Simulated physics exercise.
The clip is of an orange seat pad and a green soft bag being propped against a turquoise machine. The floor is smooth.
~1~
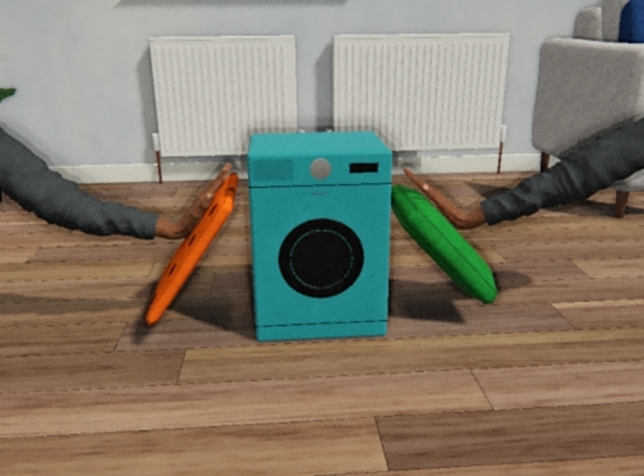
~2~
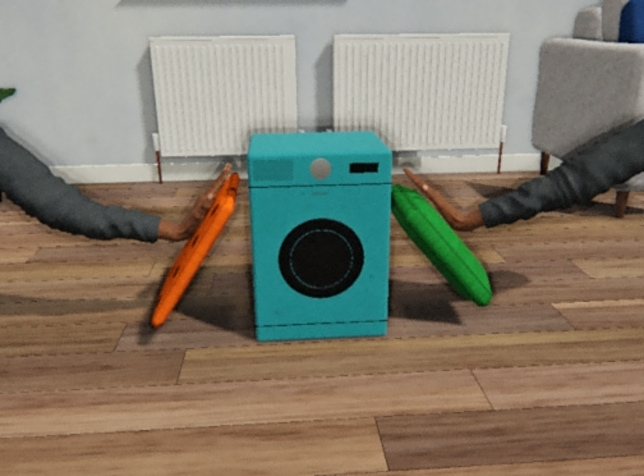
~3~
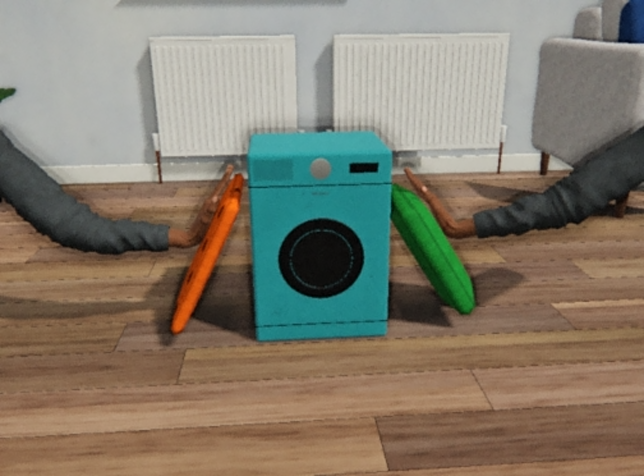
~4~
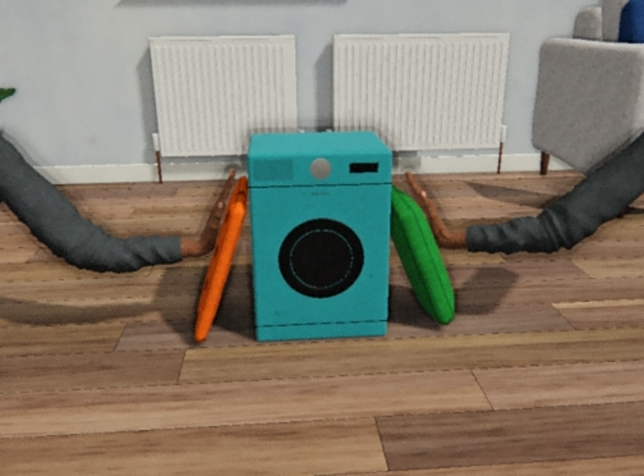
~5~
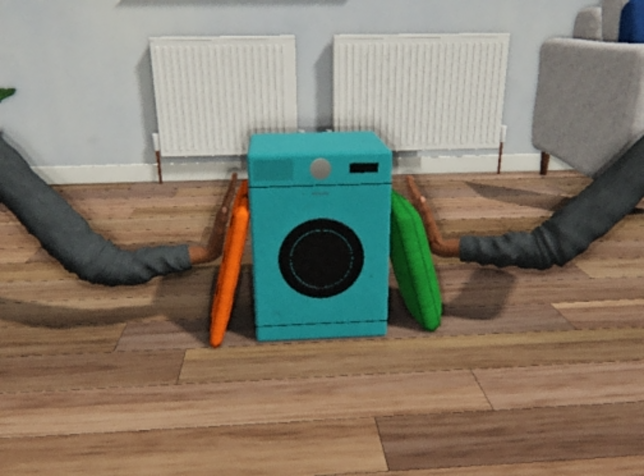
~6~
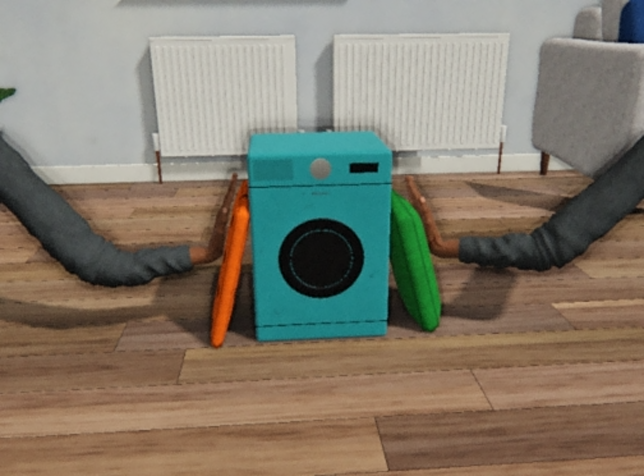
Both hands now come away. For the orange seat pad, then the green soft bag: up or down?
The orange seat pad holds its lean, the green soft bag remains propped up.
Then, 0.32 s past the final frame, seat pad still up near (234, 259); soft bag still up near (408, 258).
Then, 0.94 s past the final frame, seat pad still up near (234, 259); soft bag still up near (407, 258).
When it is over, seat pad still up near (234, 259); soft bag still up near (407, 258). The orange seat pad remains propped up and the green soft bag keeps leaning.
